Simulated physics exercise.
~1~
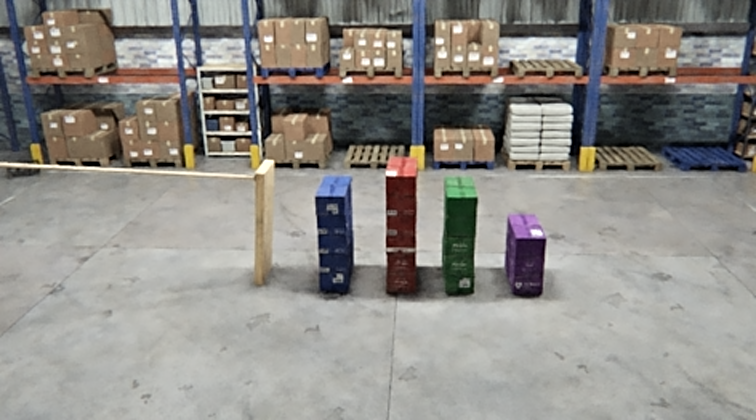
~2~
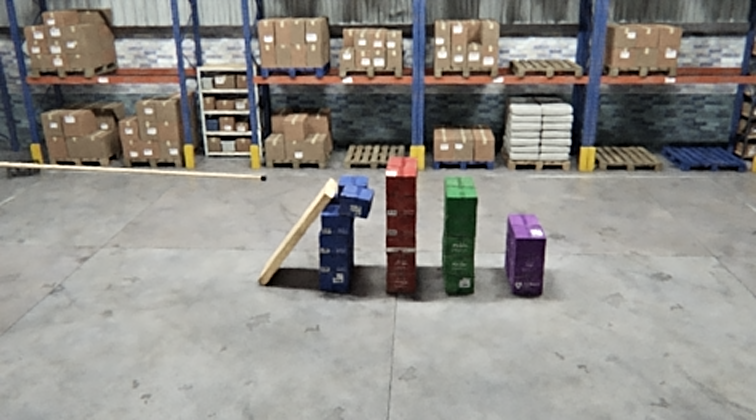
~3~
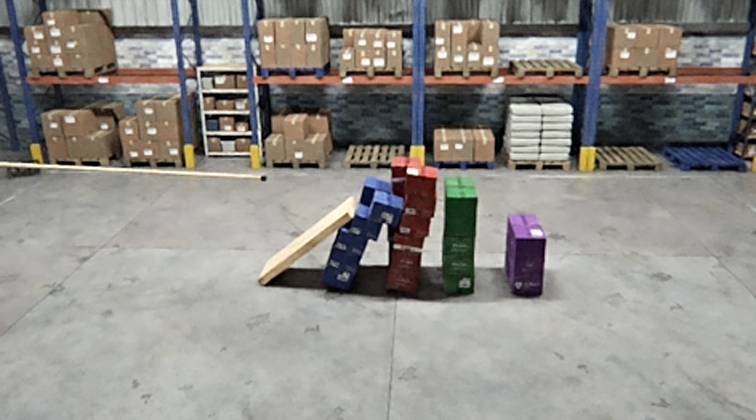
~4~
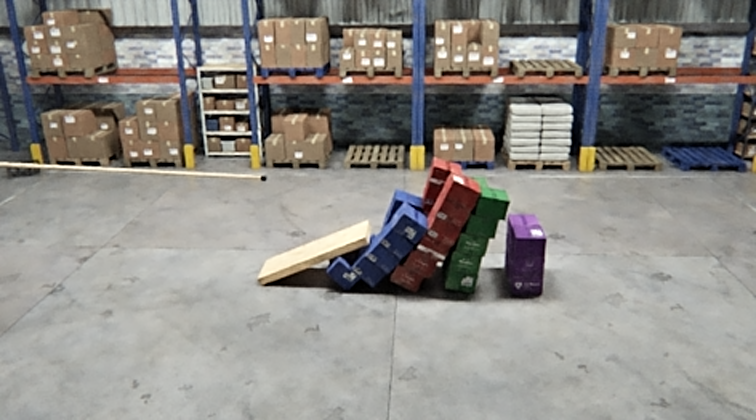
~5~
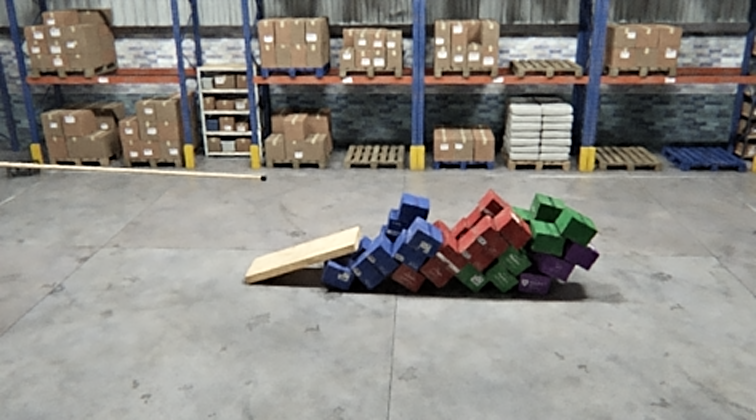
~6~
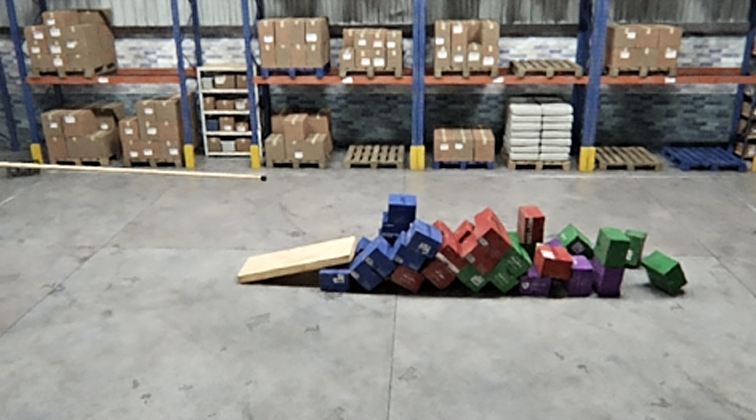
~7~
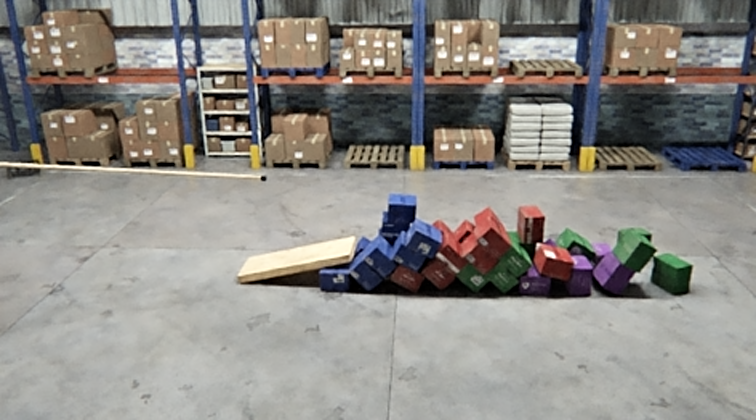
Wooden board tipping right into blue, red, green and purple carton stacks, toppling them in turn into a jumbled heap.
